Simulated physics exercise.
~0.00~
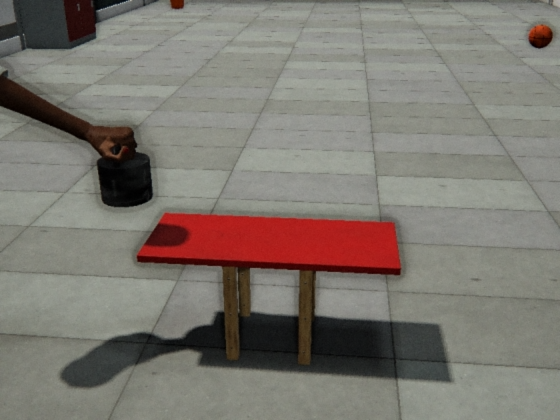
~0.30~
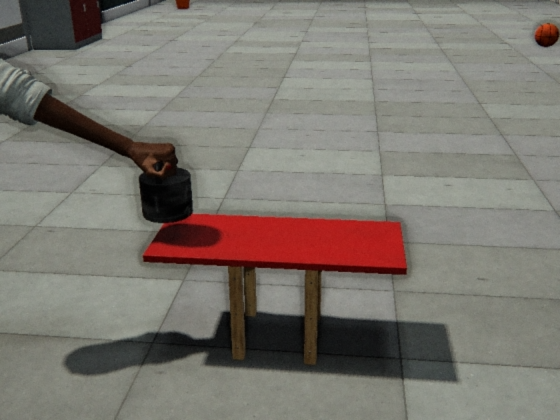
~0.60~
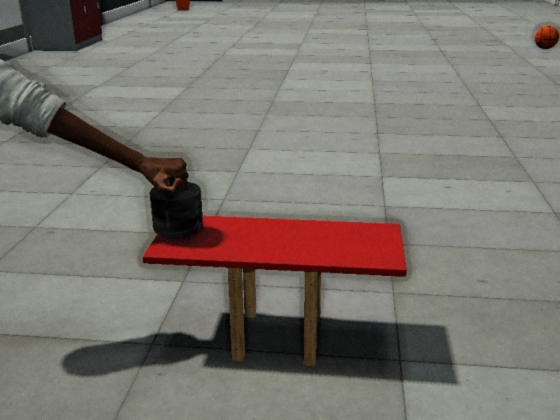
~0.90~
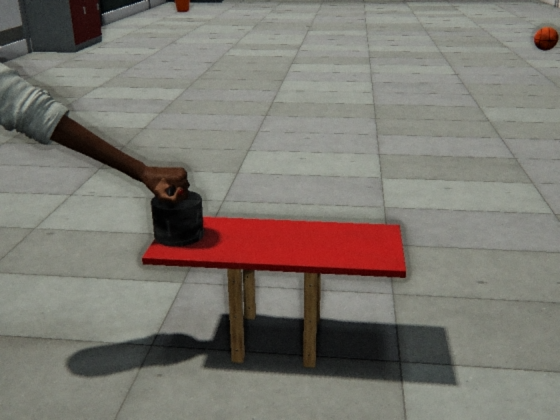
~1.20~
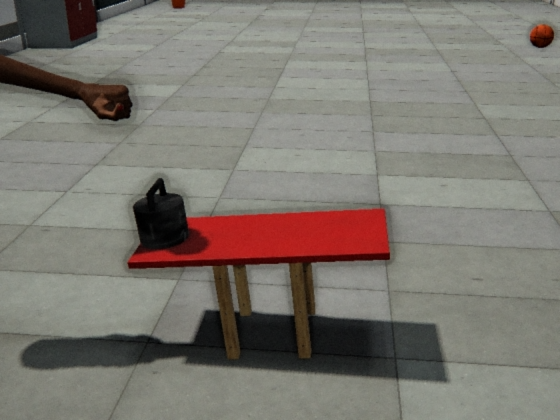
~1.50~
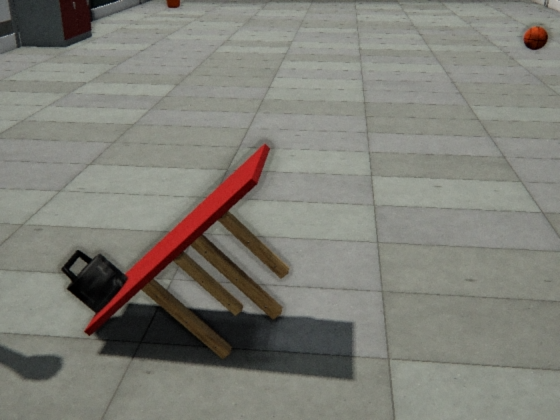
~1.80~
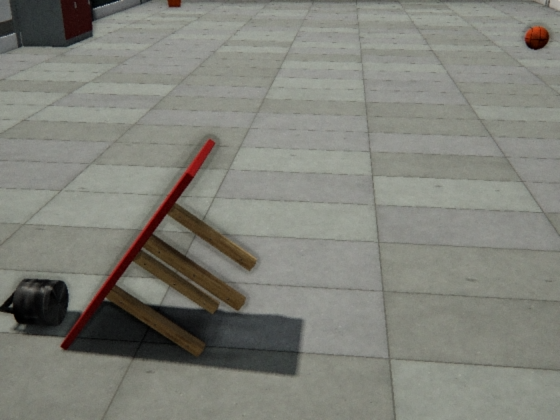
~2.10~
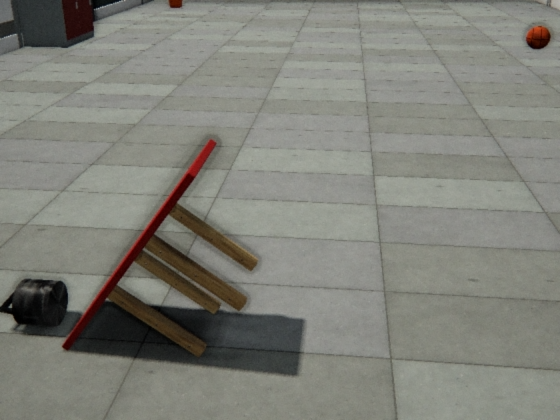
On a tiled floor, a hand sets a black object on a red table, which tips over leftward.
